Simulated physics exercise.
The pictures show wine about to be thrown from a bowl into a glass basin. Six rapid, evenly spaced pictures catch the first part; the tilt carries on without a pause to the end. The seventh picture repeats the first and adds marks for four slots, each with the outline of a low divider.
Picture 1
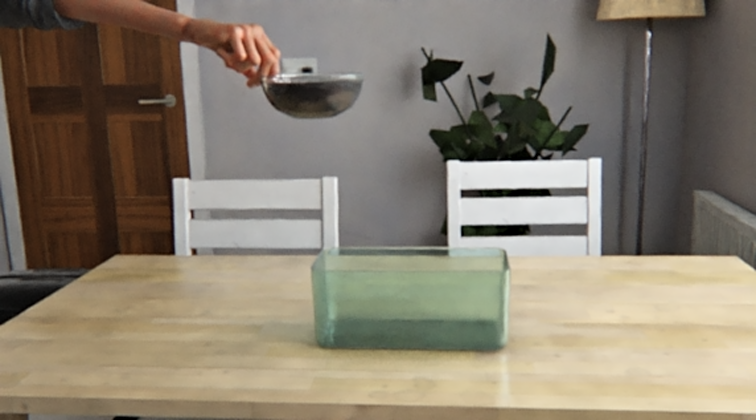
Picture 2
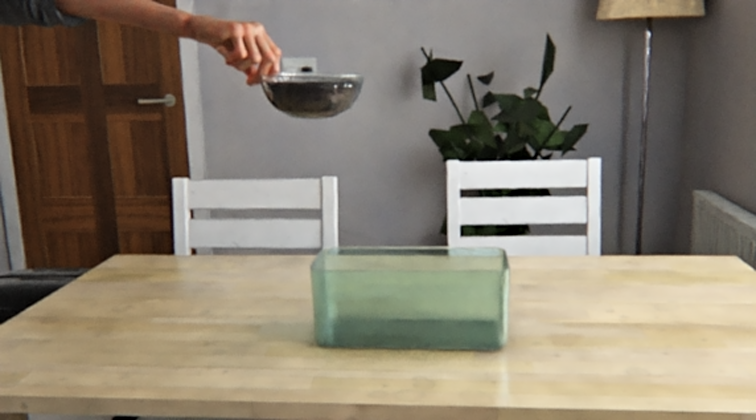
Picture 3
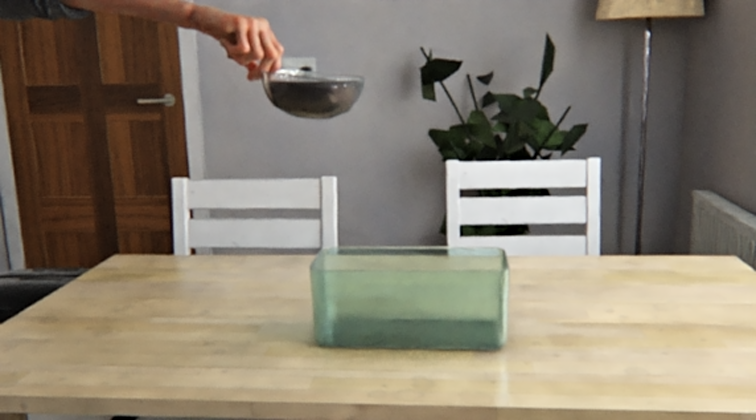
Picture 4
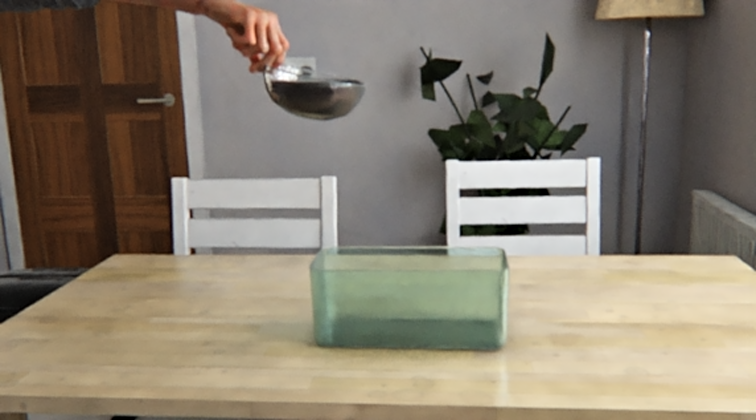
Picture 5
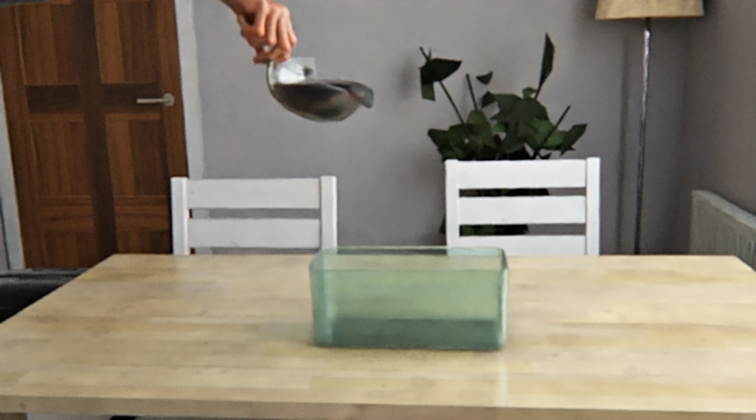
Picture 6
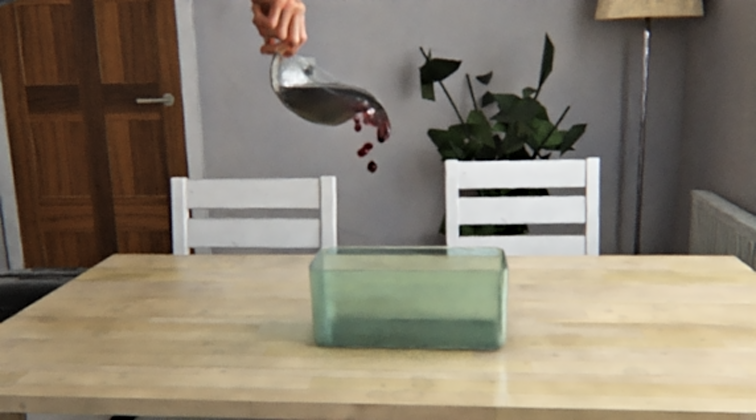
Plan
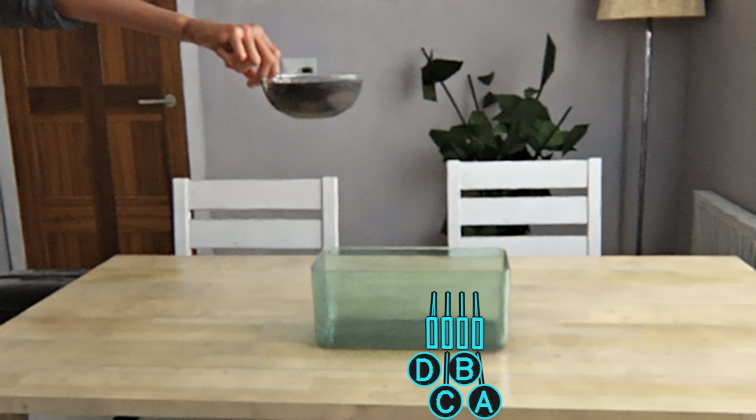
Hand tilting a small glass bowl rightward above a green glass basin on a wooden table, dark red wine leaving its lip.
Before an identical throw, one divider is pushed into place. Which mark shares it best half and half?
Take D.
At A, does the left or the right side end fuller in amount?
More ends on the left.
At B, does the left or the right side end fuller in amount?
The left one.
In cyan, A at (477, 353); B at (462, 353); C at (447, 352); D at (432, 352).
With A, about 89 % ends left of the wall and 9 % right of it.
With B, about 92 % ends left of the wall and 6 % right of it.
With C, about 84 % ends left of the wall and 14 % right of it.
With D, about 54 % ends left of the wall and 44 % right of it.
